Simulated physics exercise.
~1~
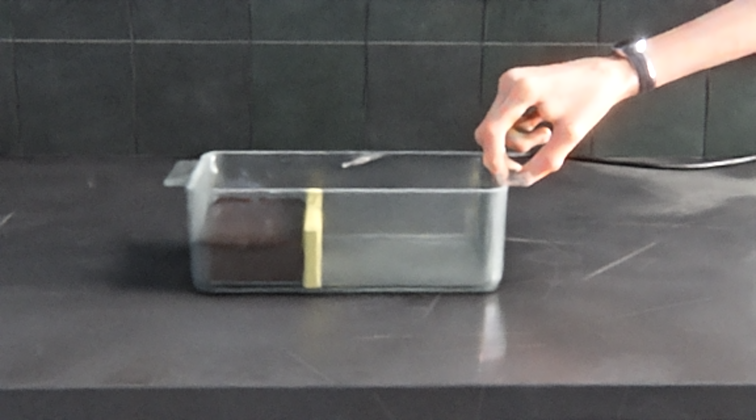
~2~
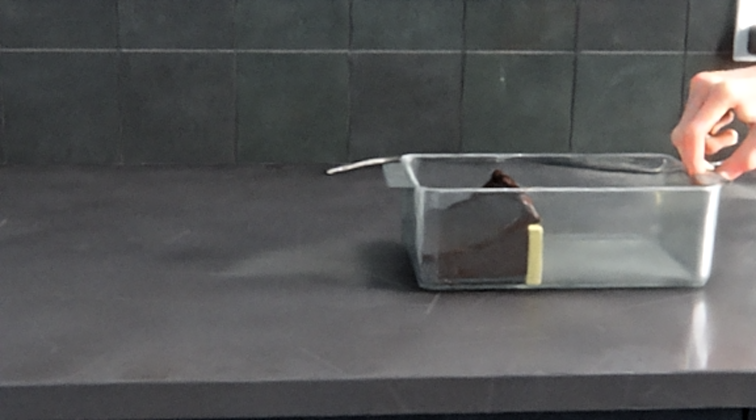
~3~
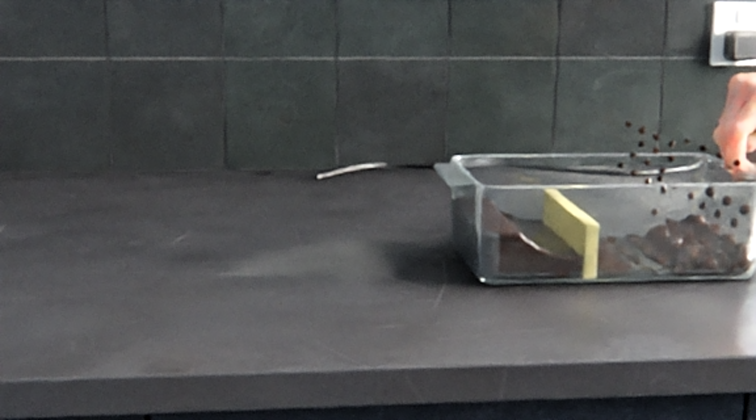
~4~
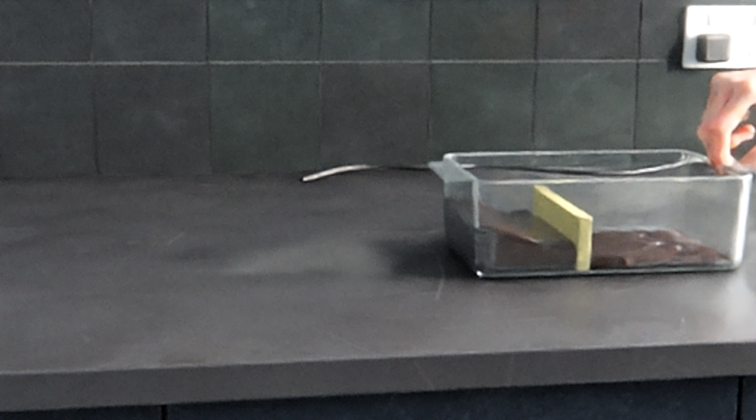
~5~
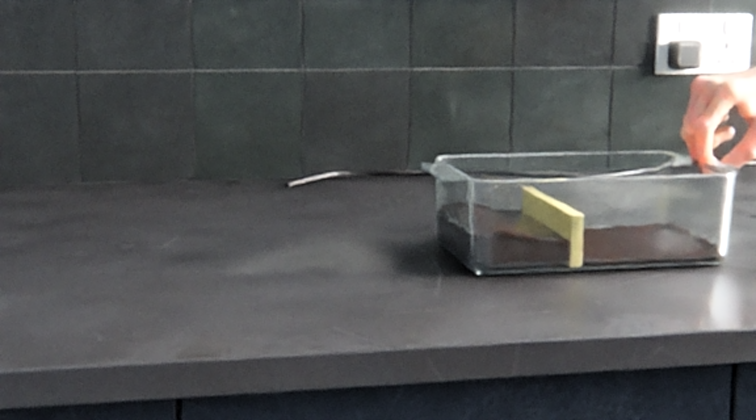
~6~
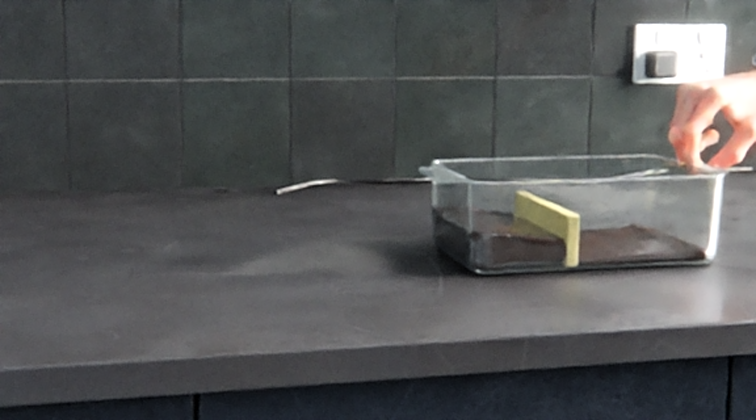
A dark worktop stands before dark green tiles, seen from the front and slightly above, with the view drifting gently. On it sits a clear glass box split by a pale yellow divider, with dark brown coffee only in its left part, while a hand with a wristband grips the right end. The hand pulls the box rightwards, and the coffee rears up against the divider. Some spills over into the right part, and dark drops fly up near the right rim. Finally the box rests, coffee lying low on both sides, the hand still at its end.
